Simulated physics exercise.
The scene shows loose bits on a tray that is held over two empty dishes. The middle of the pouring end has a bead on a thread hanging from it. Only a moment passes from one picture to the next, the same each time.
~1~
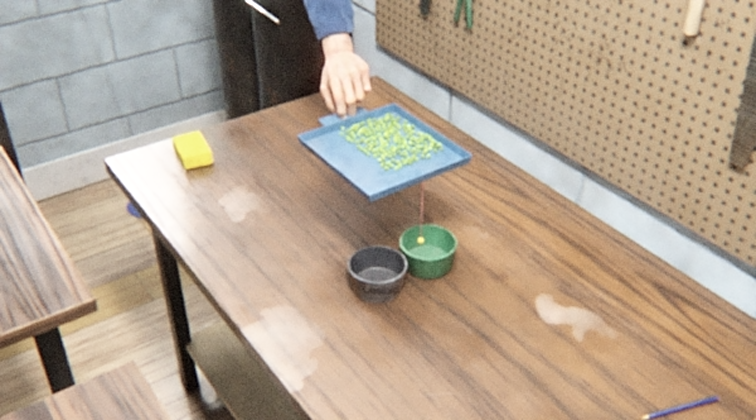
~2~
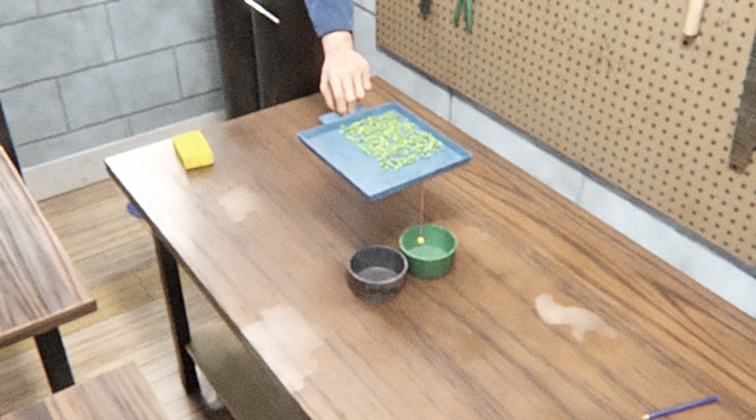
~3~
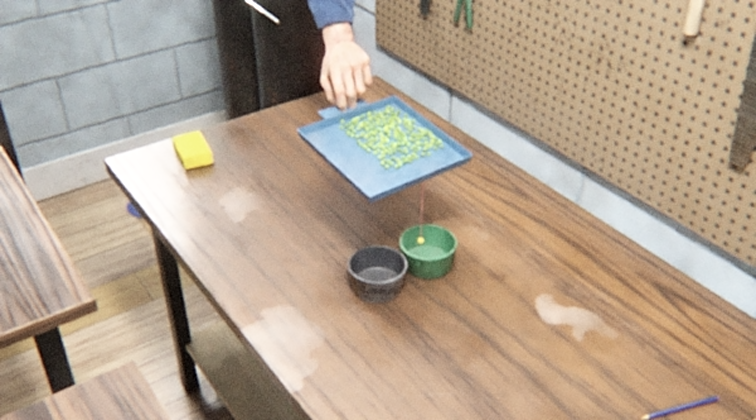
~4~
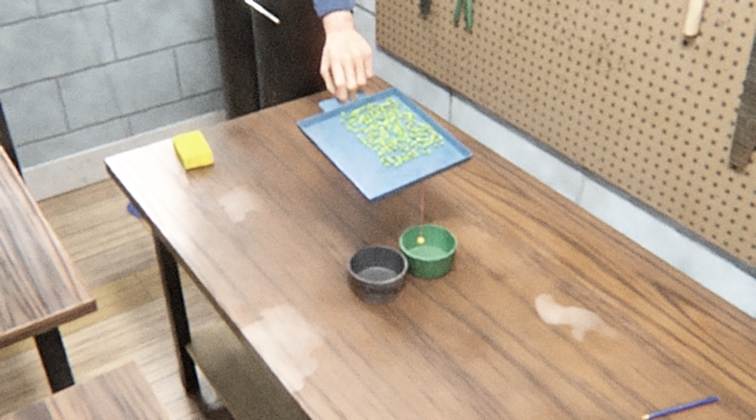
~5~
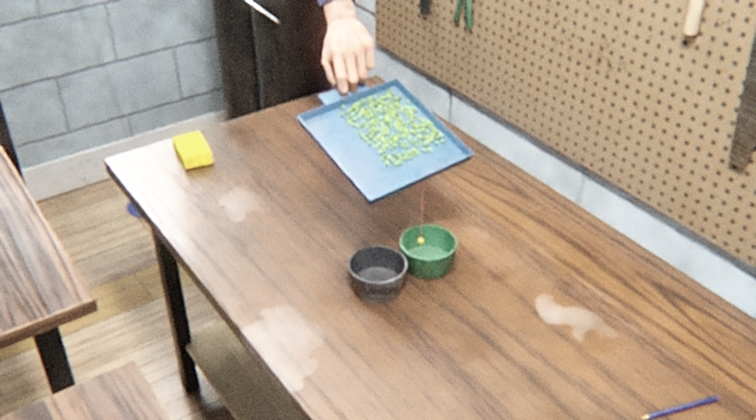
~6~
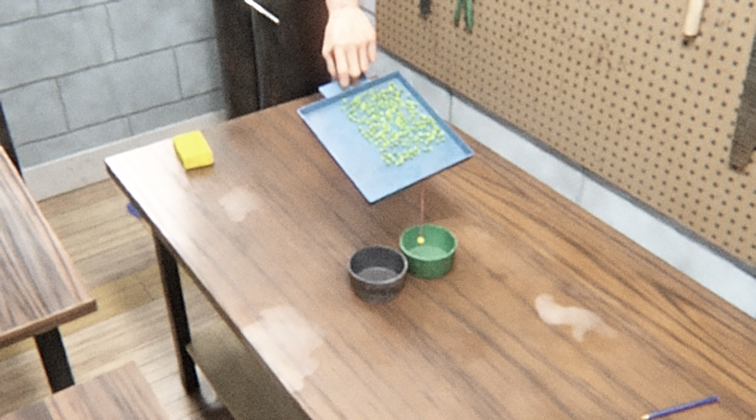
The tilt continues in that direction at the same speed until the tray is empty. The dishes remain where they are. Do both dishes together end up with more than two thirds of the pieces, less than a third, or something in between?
Something in between - from a third to two thirds.
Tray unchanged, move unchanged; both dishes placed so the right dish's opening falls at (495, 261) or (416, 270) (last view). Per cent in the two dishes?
Respectively 10 % and 60 %.
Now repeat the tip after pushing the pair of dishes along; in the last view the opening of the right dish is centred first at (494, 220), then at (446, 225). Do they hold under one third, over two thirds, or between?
In order: Under a third, then below one third.
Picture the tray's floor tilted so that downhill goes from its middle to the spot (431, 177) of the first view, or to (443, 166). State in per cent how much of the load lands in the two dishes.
In turn some 20 and 20 per cent.
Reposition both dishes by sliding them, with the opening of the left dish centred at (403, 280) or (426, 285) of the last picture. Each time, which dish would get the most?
Going by the two tries in order: The left-placed dish, then the left-placed dish.
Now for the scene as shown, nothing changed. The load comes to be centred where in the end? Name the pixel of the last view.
Near (400, 295), more or less.
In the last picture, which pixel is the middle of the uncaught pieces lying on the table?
Close to pixel (431, 305) in the last view.
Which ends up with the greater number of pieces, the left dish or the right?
In the end, more sits in the leftmost one.
Soon after the last picture, tray tipped steeply; most on the tray; a stray few outside both; a small part in the air.
A little later, tray tipped past a quarter turn; about half on the tray; a small part in the left dish; a small part outside both; about a quarter in the air.
Later still, tray tipped past a quarter turn; about half in the left dish; a stray few in the right dish; about half outside both.
At rest, tray tipped past a quarter turn; about half in the left dish; a stray few in the right dish; about half outside both.
